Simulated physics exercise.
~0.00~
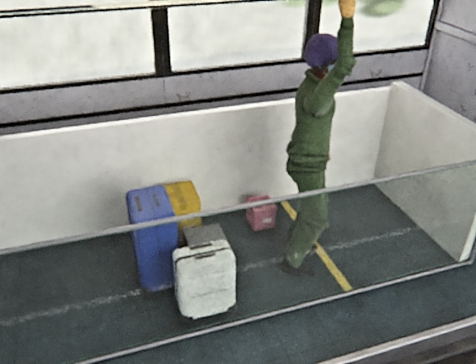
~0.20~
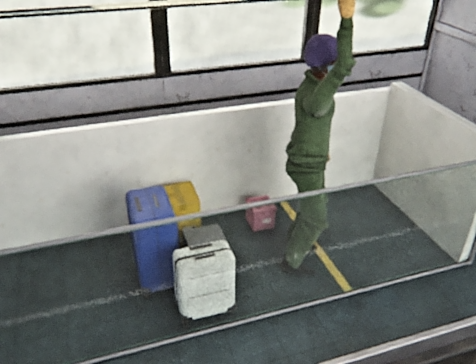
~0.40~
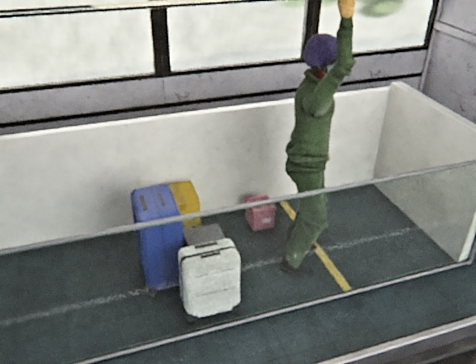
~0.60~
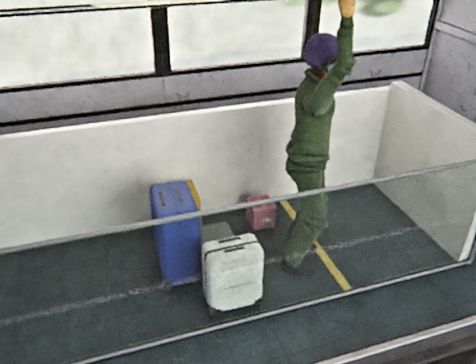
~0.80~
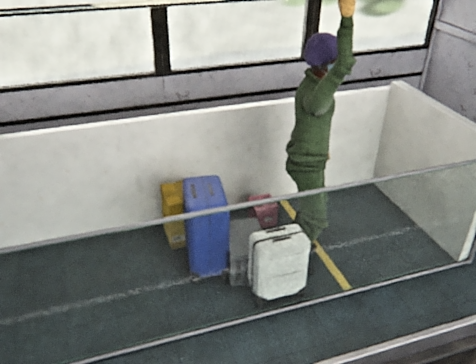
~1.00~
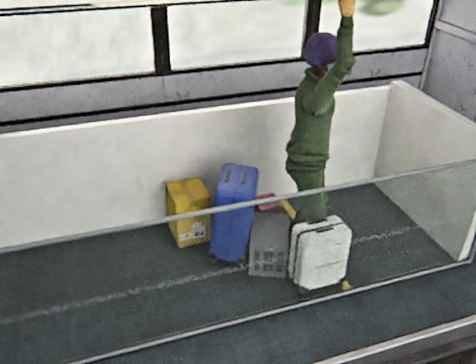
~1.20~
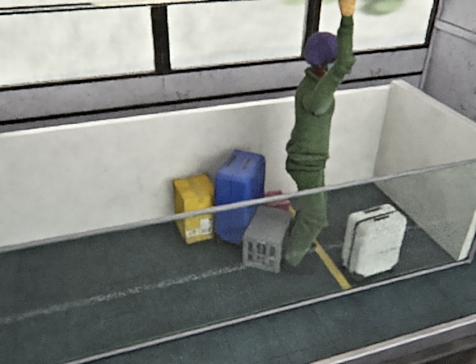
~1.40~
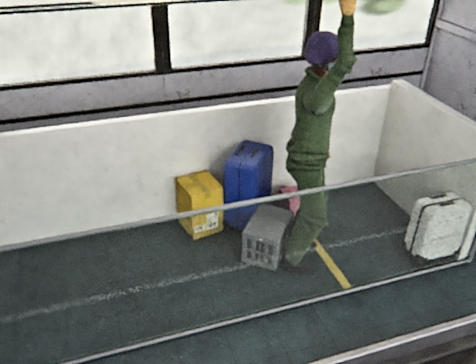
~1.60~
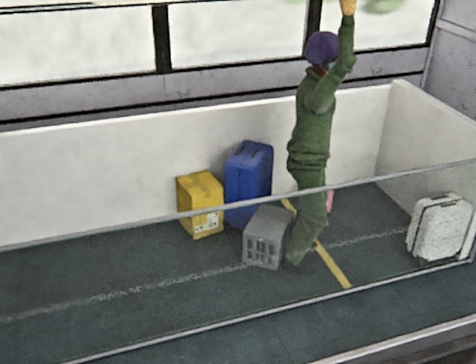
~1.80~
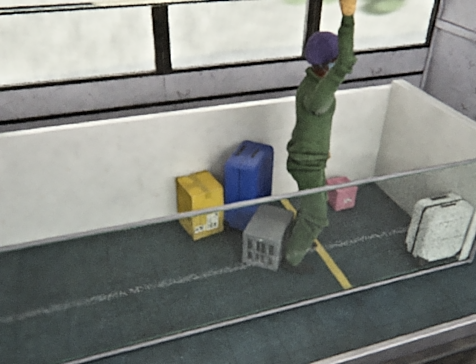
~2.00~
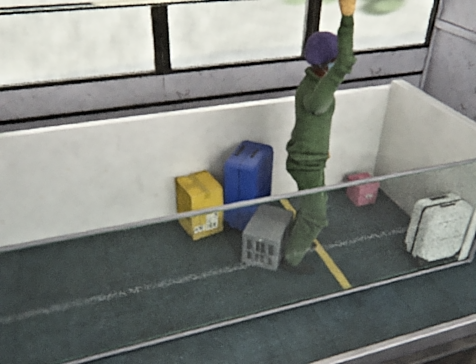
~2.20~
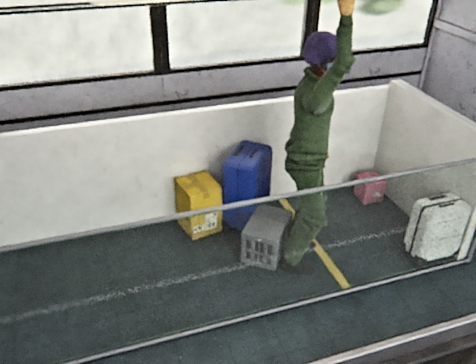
White wheeled case sliding right past a standing figure and yellow line, pink tub following, blue case, yellow pack and grey crate stopping short.
